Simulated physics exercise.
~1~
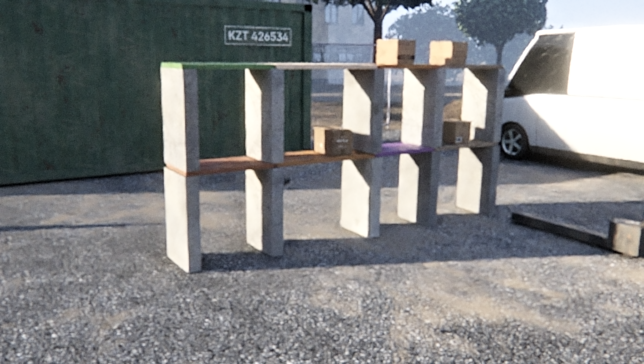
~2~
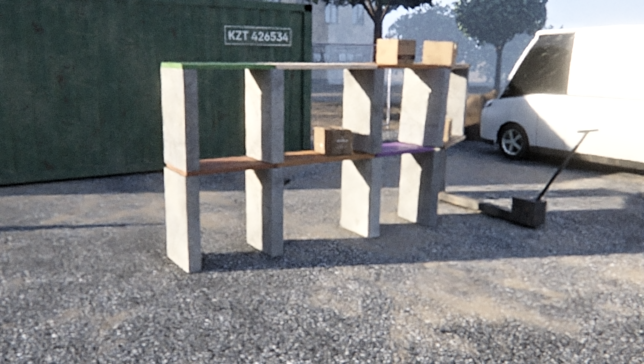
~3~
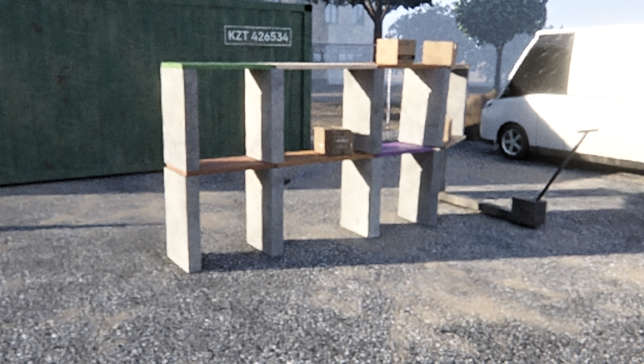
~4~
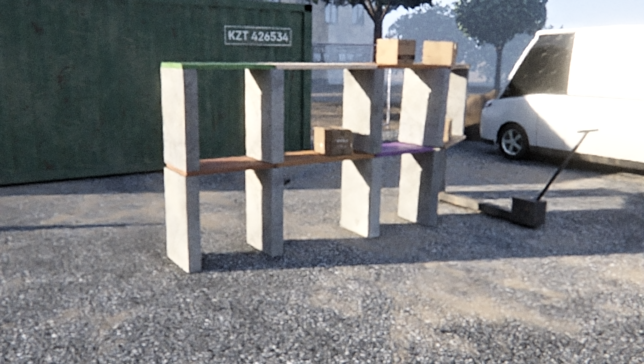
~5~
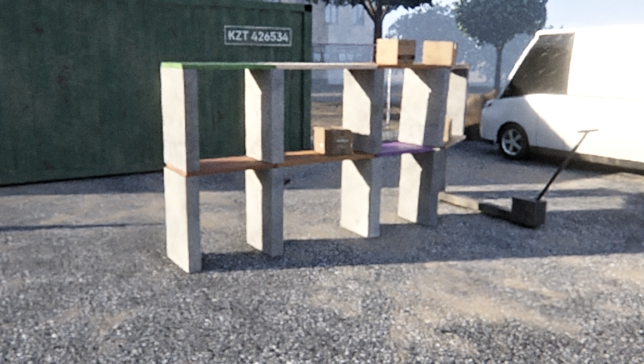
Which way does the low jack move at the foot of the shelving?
It moves to the left, in toward the right-hand end of the shelving, and then stays still.
